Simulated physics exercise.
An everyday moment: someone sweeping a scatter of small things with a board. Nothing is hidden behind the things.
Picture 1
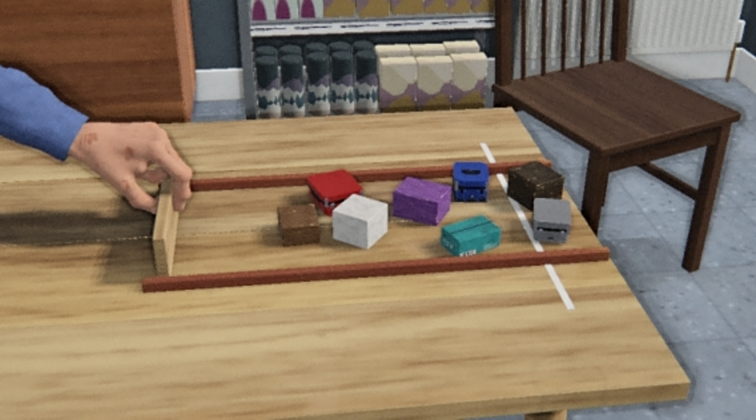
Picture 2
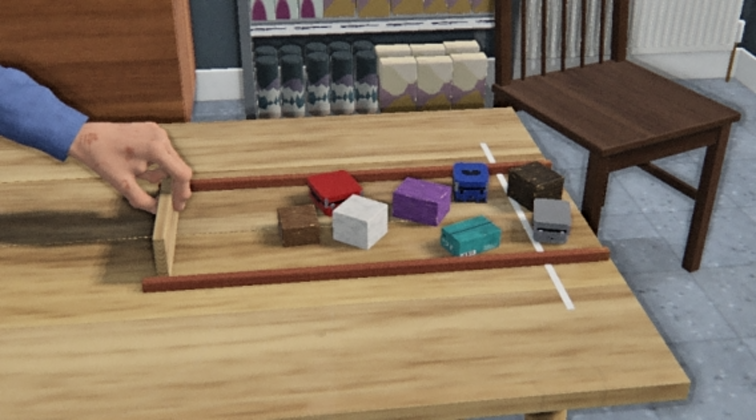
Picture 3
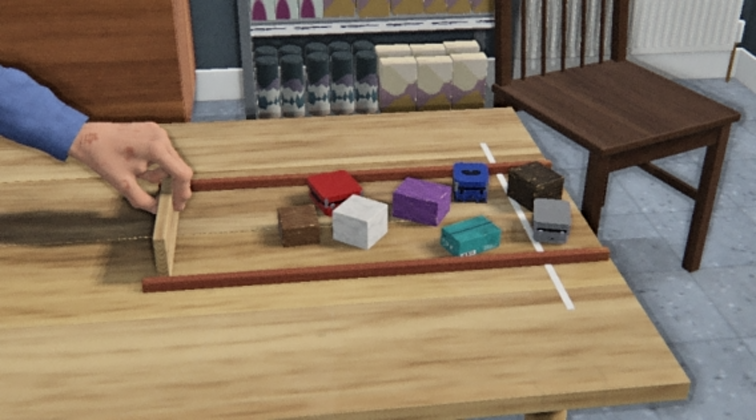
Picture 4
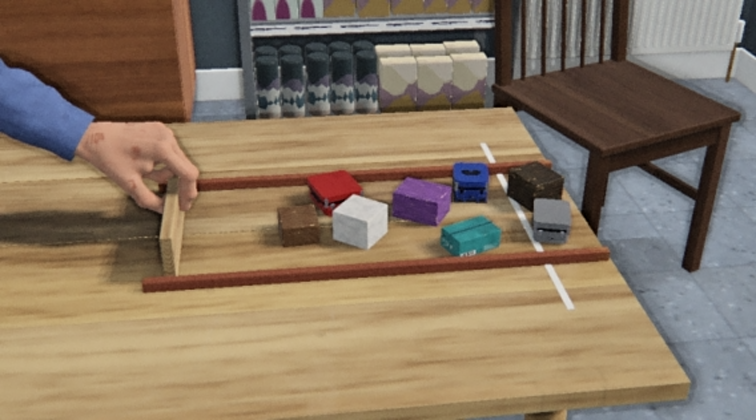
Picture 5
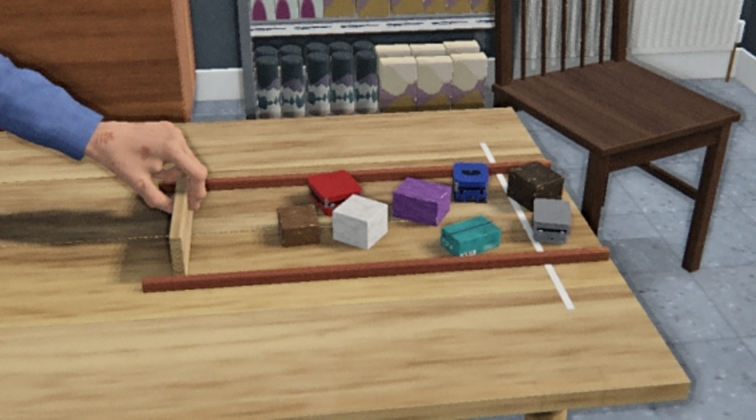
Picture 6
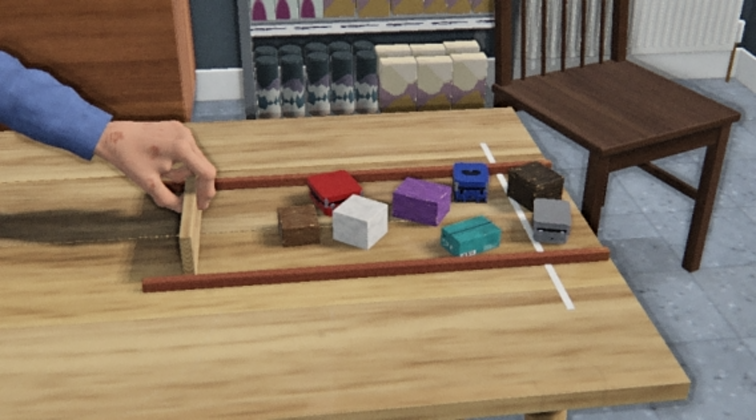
A hand holds a wooden board still, then slides it slightly right toward scattered small blocks.
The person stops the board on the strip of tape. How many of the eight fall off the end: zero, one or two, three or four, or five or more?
The number that fall off is three or four.
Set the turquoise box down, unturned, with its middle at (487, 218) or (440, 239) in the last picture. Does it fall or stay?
In turn it falls; survives.
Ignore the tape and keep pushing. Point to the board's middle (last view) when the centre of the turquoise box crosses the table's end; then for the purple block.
About (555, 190), and (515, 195) for the other.
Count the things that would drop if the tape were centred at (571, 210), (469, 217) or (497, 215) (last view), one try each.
In that order 8, 0 and 2.
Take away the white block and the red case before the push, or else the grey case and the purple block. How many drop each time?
First 1, then 1.
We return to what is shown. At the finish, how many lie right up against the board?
The number is 3.
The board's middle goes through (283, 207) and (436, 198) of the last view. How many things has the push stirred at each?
At the one place 1, at the other 7.
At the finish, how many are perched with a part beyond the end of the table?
The number is 2.
Early on, none off yet; black block at rest near (535, 186); grey case at rest near (551, 222); blue case at rest near (470, 183).
Finally, the number that fall off is three or four; lost, purple block, grey case and black block.
